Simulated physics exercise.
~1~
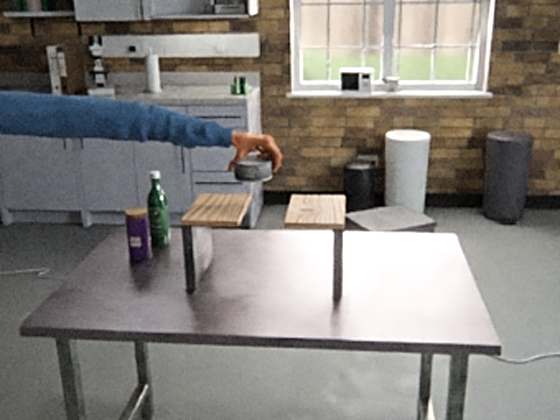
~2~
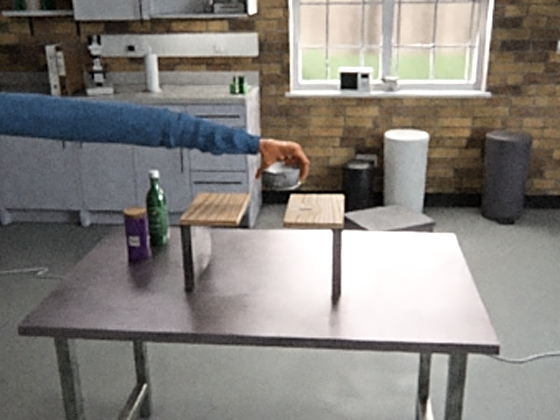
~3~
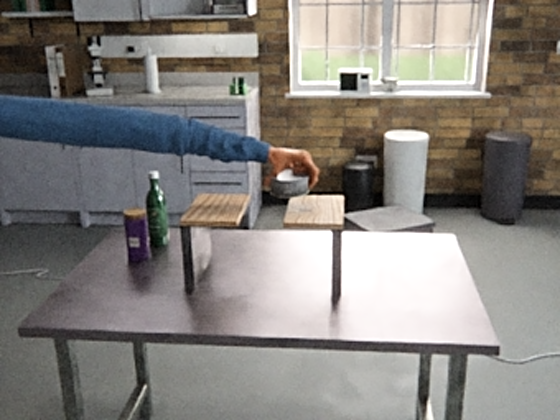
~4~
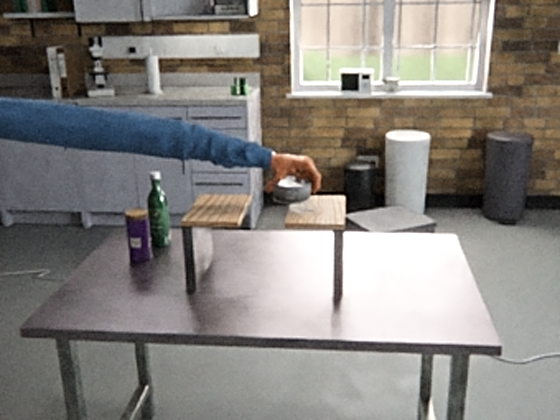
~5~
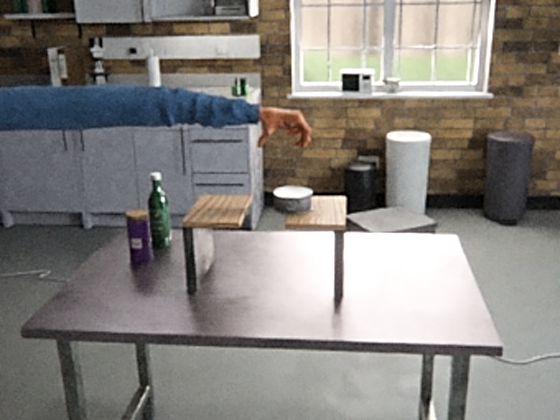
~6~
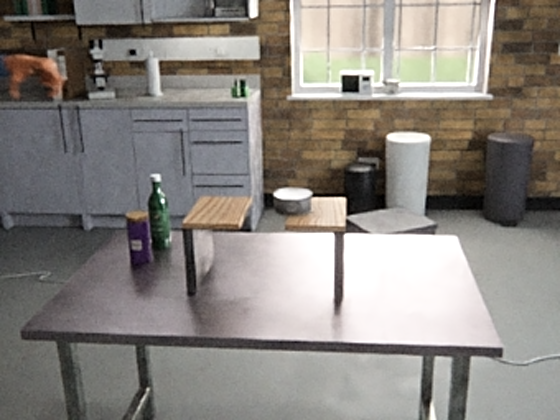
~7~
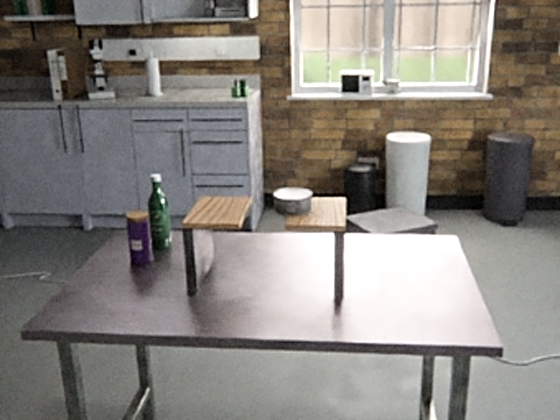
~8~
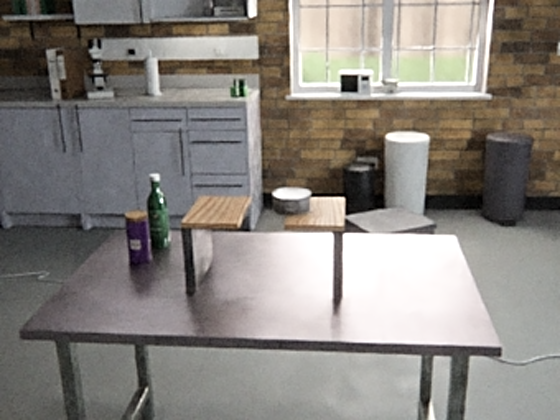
The footage shows a blue-sleeved arm moving a small grey tub rightward and down to a gap between two wooden-topped ledges on a metal table, beside a green bottle and purple jar. The hand lets go and withdraws, and the tub stays lodged at the top of the gap.
